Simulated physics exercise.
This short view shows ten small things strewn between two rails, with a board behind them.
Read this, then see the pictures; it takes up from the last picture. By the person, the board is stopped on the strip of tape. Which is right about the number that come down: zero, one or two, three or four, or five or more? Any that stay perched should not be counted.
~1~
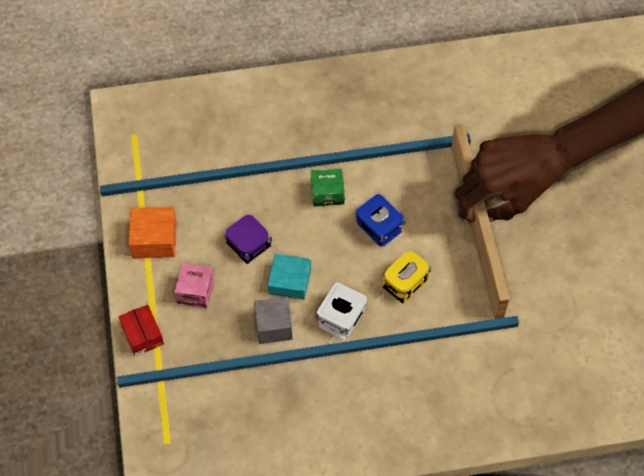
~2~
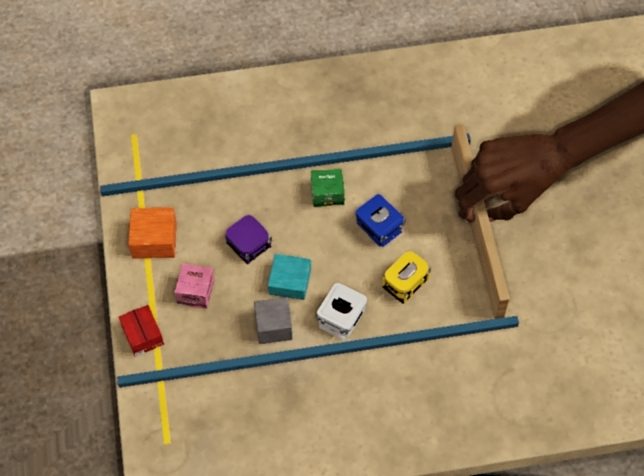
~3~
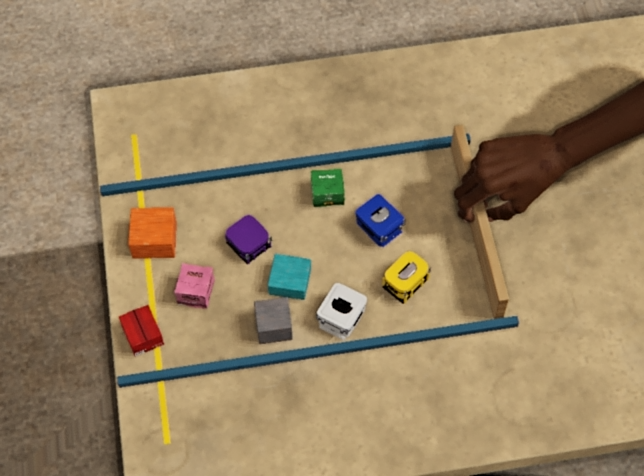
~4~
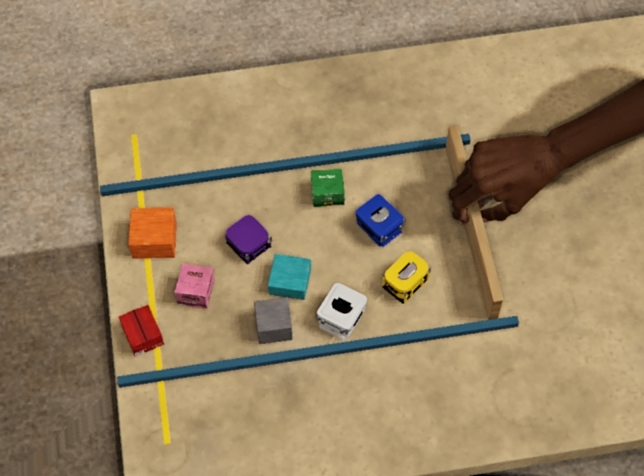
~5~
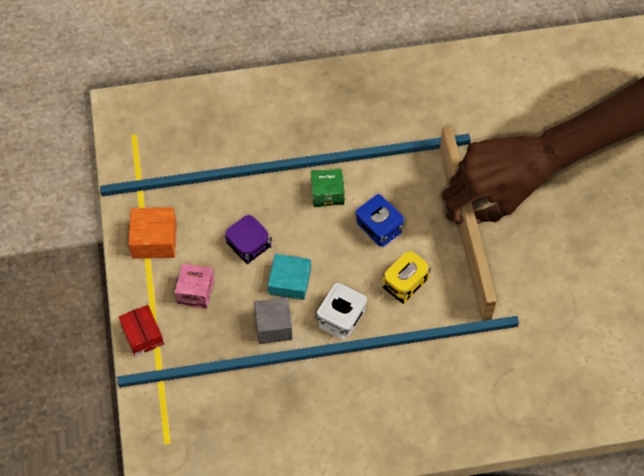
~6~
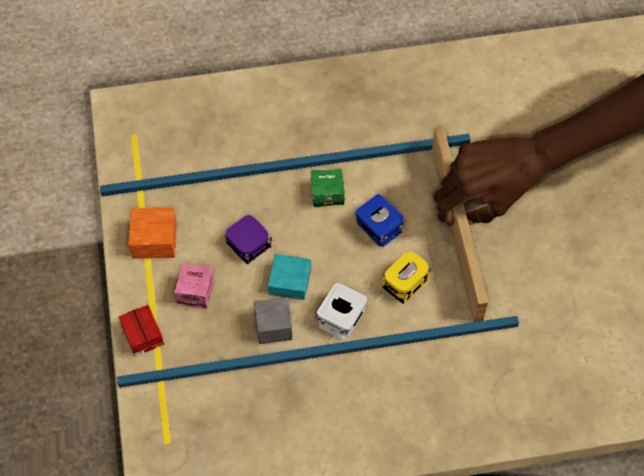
Going by the pictures, five or more pieces get pushed right off.
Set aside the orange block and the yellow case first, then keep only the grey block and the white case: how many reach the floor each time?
4 in the first try, 4 in the second.
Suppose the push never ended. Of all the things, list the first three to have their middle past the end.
Orange block, red box, pink box.
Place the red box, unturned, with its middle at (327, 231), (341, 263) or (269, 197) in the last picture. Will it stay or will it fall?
Lab note - red box, per position: Is gone; is safe; is gone.
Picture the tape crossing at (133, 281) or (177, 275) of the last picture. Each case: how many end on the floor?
Well, you'd get 6 the first time and 3 the second time.
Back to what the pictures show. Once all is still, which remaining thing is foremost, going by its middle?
Foremost one: Turquoise block.
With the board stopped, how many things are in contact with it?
It adds up to 4.
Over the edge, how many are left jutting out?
The overhang total is 1.
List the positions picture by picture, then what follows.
In the first picture, red box (141, 330); orange block (153, 233); pink box (195, 286); board (479, 220); tape (150, 279).
In the second picture, orange block (153, 233); yellow case (406, 277).
In the third picture, pink box (195, 286); white case (342, 312).
In the fourth picture, red box (142, 331); purple case (248, 239).
In the fifth picture, orange block (153, 233); board (466, 222).
In the sixth picture, red box (142, 331); orange block (153, 233); pink box (195, 286); board (459, 223); tape (150, 279).
Soon after, none off yet; red box at rest near (142, 331); orange block at rest near (153, 233); pink box at rest near (195, 286).
In the end, the number that fall off is five or more; gone, grey block, purple case, pink box, orange block and red box.
